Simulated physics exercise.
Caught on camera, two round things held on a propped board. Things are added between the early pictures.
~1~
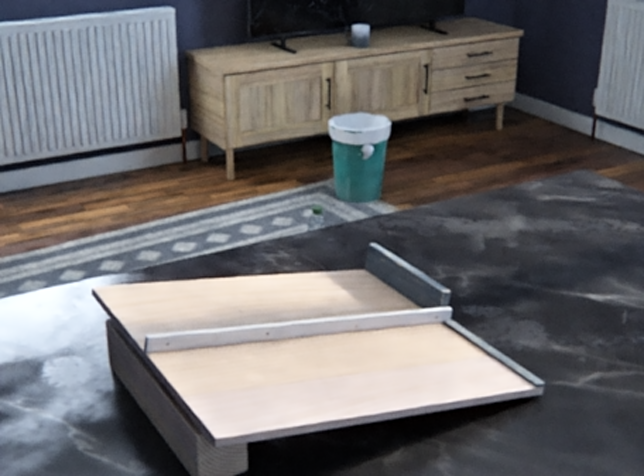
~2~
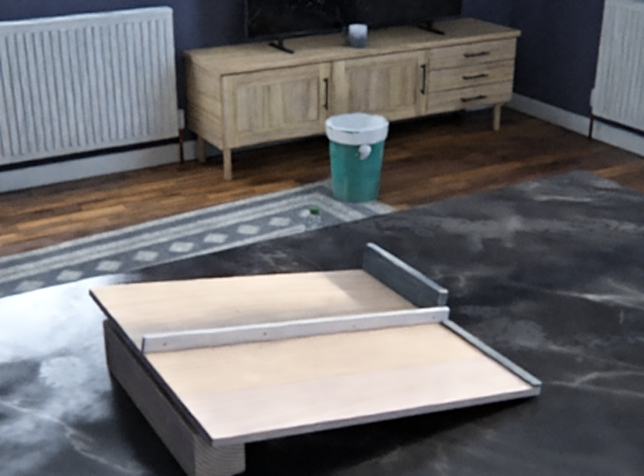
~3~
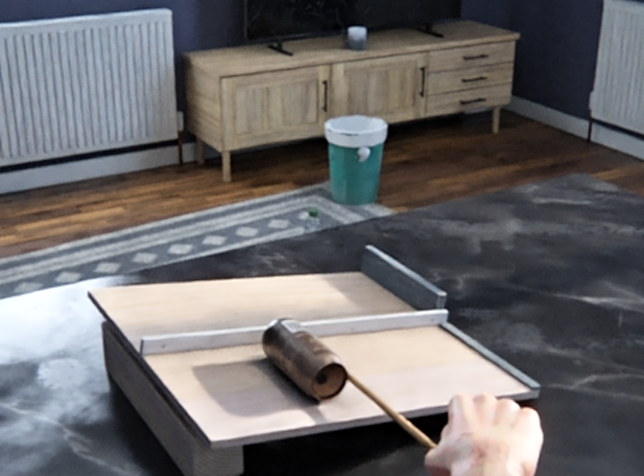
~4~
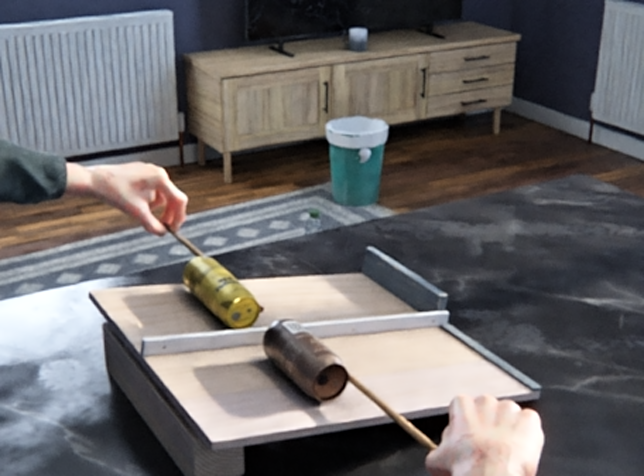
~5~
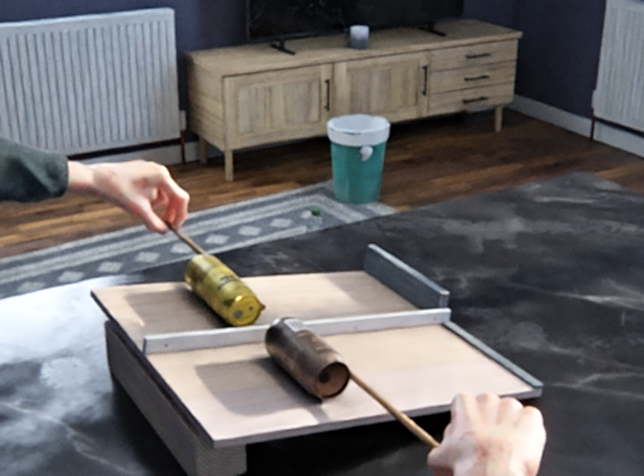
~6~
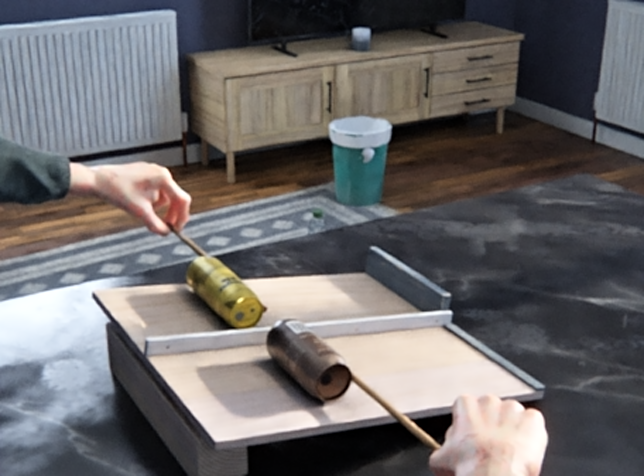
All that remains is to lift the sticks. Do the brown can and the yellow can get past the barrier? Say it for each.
In the end the brown can goes over the end and the yellow can is held by the strip.
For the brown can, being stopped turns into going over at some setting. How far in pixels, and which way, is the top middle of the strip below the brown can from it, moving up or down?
Roughly 8 pixels up.
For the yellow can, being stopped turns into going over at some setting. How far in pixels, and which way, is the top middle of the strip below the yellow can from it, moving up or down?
Some 16 pixels, down.
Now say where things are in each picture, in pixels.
Board (313, 324), in the first picture.
Board (310, 324), in the second picture.
Brown can (303, 357); board (309, 326), in the third picture.
Held back by the sticks; yellow can (220, 291); board (310, 327), in the fourth picture.
Held back by the sticks; brown can (305, 356); board (311, 325), in the fifth picture.
Held back by the sticks; brown can (307, 358); yellow can (223, 291); board (313, 327), in the sixth picture.
Then, 0.58 s on from there, brown can rolling on the board near (417, 346); yellow can rolling on the board near (325, 285).
Then, 1.06 s on from there, brown can off the board near (595, 317); yellow can resting against the strip near (388, 281).
In the end, the brown can rolls off the board; the yellow can stops on the board, near (388, 281).
